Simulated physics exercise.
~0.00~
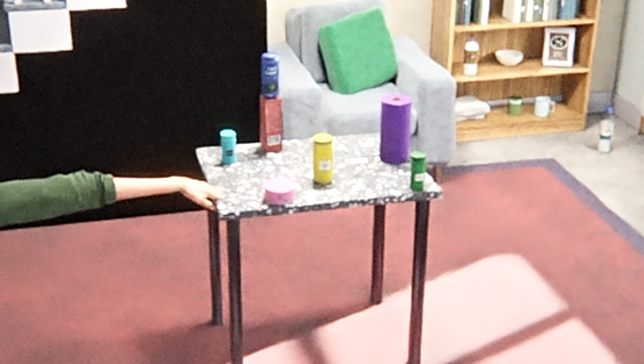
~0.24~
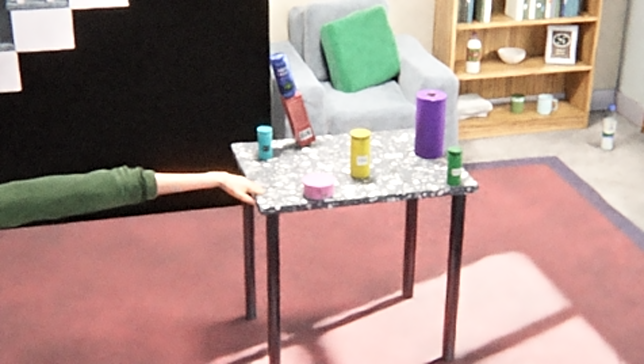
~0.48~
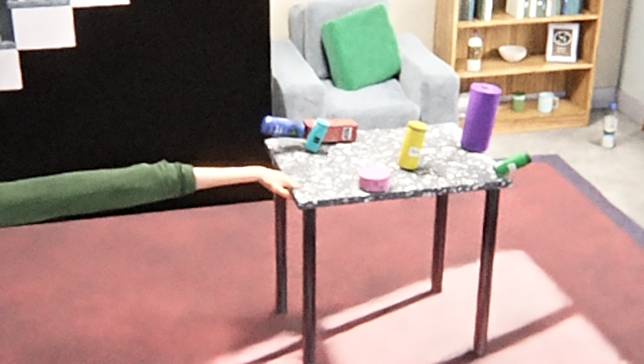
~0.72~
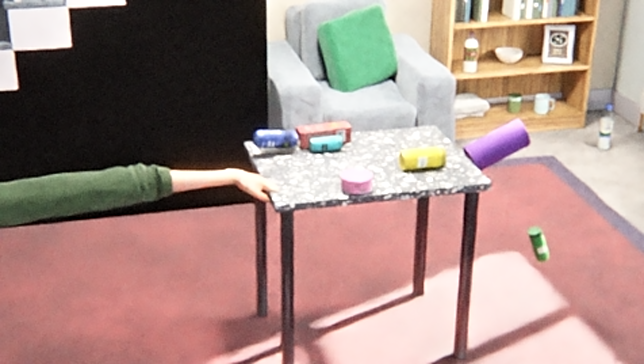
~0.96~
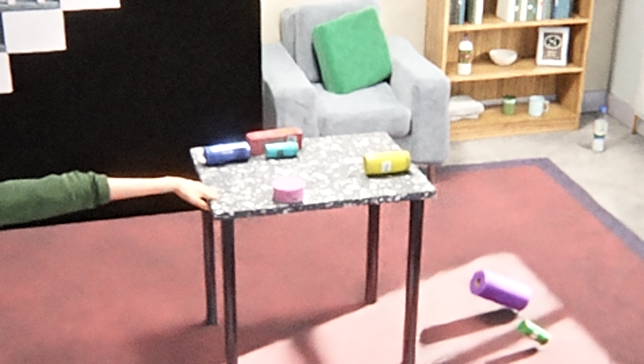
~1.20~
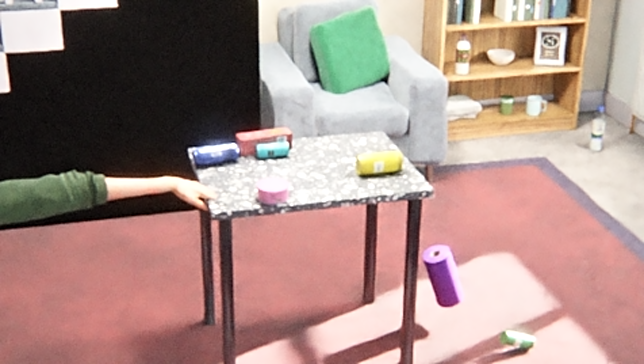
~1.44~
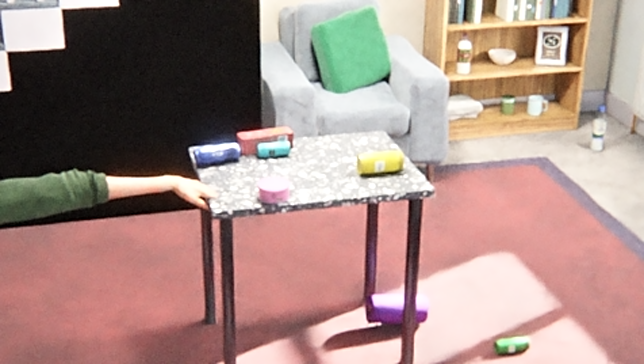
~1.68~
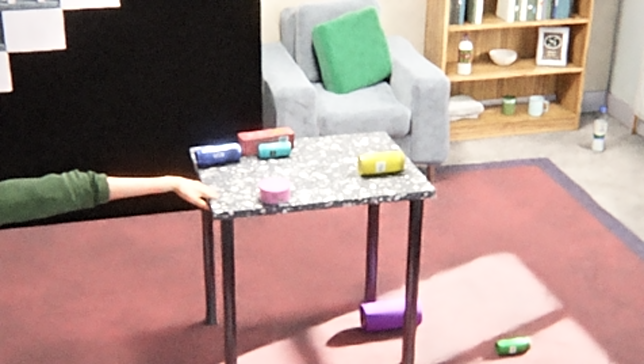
In a living room, a hand jerks a table, toppling several containers and dropping two.
